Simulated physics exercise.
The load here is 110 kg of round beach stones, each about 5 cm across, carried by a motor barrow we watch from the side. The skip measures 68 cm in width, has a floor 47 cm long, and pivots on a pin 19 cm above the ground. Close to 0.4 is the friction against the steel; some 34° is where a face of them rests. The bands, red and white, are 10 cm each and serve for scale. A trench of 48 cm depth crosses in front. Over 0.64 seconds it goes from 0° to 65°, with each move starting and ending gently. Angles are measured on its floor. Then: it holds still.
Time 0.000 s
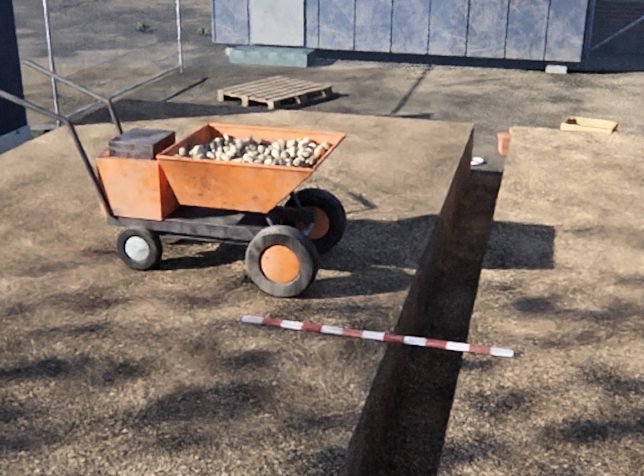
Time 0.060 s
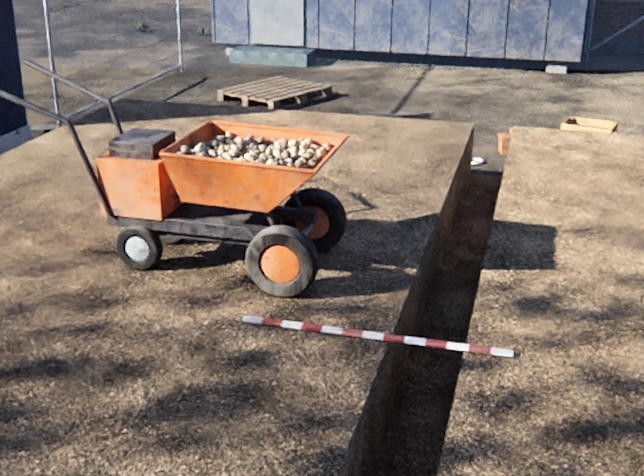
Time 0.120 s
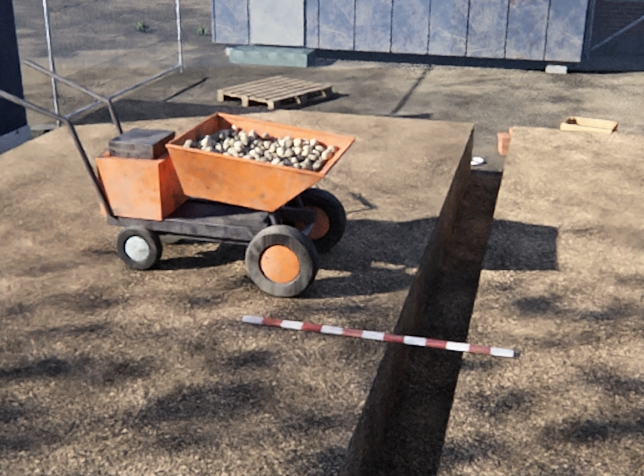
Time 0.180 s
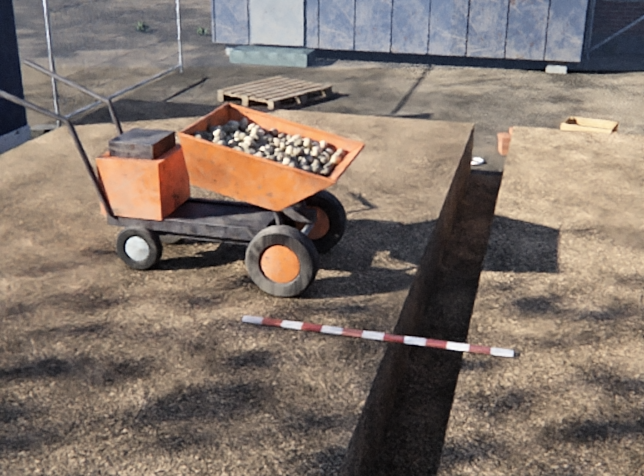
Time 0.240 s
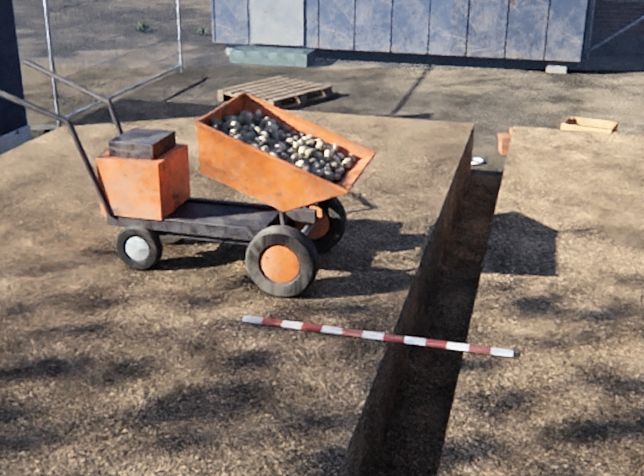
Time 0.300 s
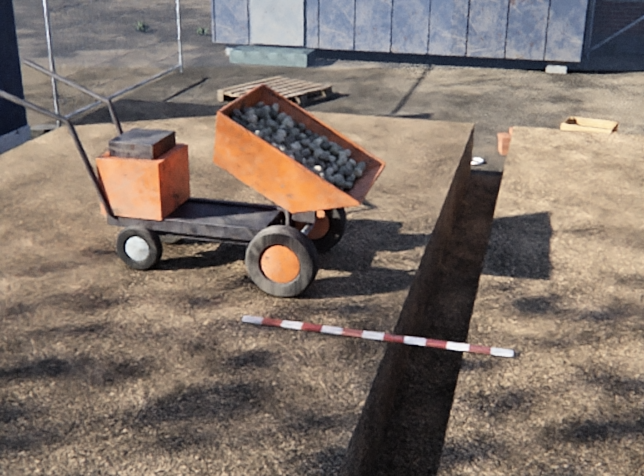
An orange skip full of round stones tilted steadily toward the right on its small motor barrow, its back end rising, while the wheels stayed still beside a narrow trench and a red-and-white pole.
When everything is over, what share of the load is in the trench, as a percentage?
Close to 86 in a hundred.
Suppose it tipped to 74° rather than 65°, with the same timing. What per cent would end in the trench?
The trench would hold about 95% of it.
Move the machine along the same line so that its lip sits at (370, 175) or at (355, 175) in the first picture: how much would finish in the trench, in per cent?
Around 25 and then 40 percent.
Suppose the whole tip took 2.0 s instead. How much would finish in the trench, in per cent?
Trench share: Approx. 100%.
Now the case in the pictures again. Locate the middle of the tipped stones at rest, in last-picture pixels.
At about pixel (448, 356) in the last view.
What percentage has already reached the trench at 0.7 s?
Some 25 per cent of the load by that point.
After 0.5 s the floor is at 55°; 100 % in the skip; the foremost stones are at (377, 218).
After 0.7 s the floor is at 65°; 72 % in the skip, 4 % short of the trench, 25 % in the trench; the foremost stones are at (454, 311).
After 1.1 s the floor is at 65°; 13 % in the skip, 2 % short of the trench, 71 % in the trench, 14 % past the trench; the foremost stones are at (582, 309).
After 3.0 s the floor is at 65°; 0 % in the skip, 86 % in the trench, 14 % past the trench; the foremost stones are past the picture's edge.
